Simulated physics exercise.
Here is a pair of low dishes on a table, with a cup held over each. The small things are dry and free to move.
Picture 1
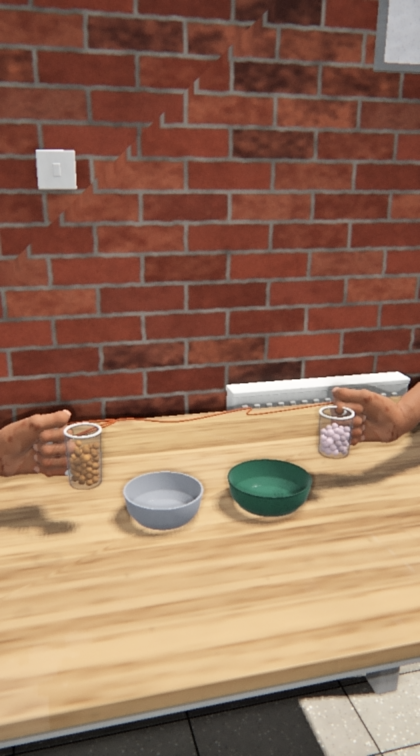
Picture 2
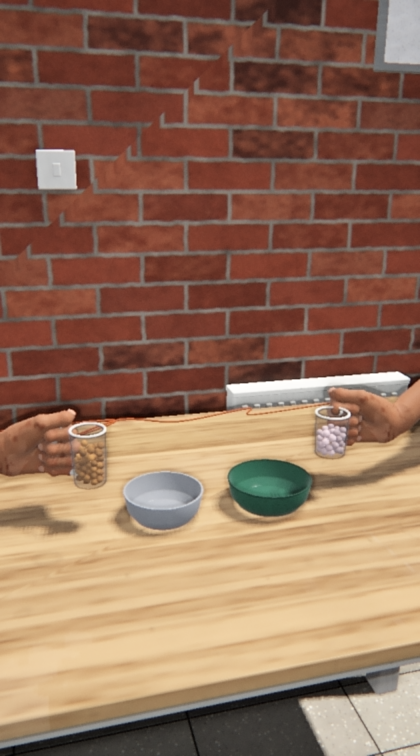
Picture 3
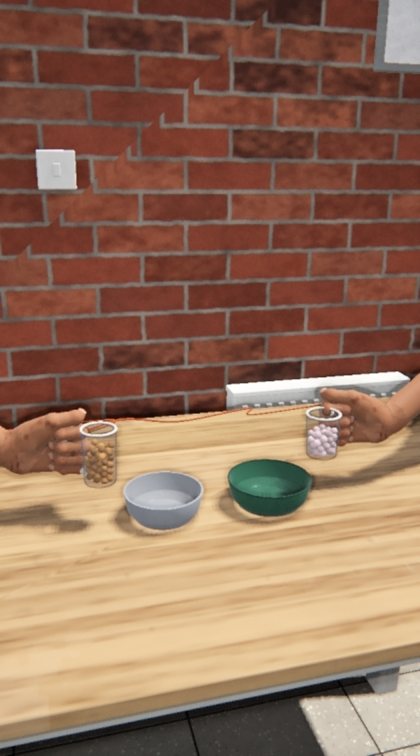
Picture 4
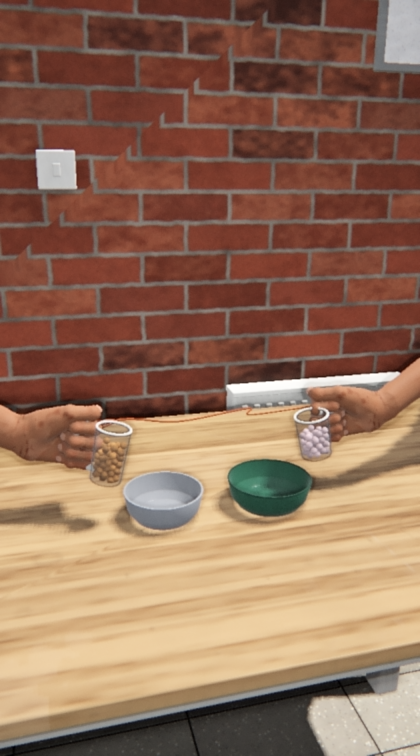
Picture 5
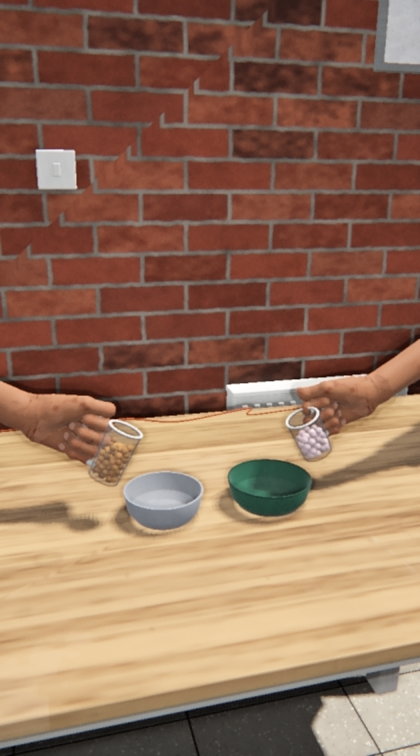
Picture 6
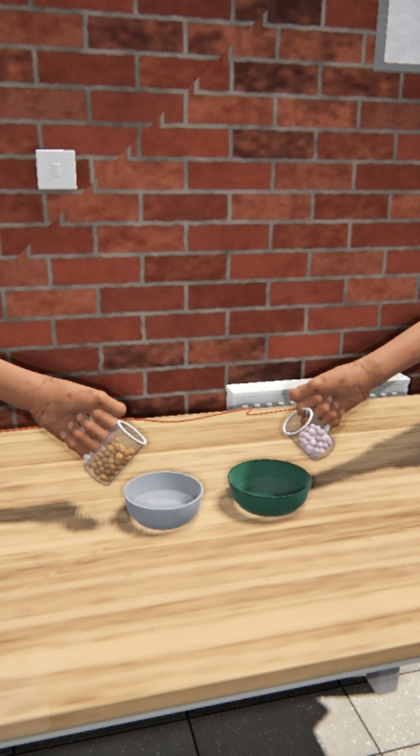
On a wooden table before a red brick wall, two hands hold clear cups, one of tan chickpeas on the left and one of pale pearls on the right, beside grey and green bowls. The hands move the upright cups slightly inward, then tilt them steadily toward the bowls.
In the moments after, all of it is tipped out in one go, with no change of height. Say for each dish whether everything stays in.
The left dish holds every piece; the right one holds every piece.
Then, 0.33 s after the last picture, left, all still in the cup; right, all still in the cup.
Then, 0.68 s after the last picture, left, all still in the cup; right, nearly all still in the cup, a stray few in the dish, a small part in the air.
Then, 1.09 s after the last picture, left, about a quarter still in the cup, about two thirds in the dish, a small part in the air; right, all in the dish.
By the end, left, all in the dish, none outside the dish; right, all in the dish, none outside the dish.
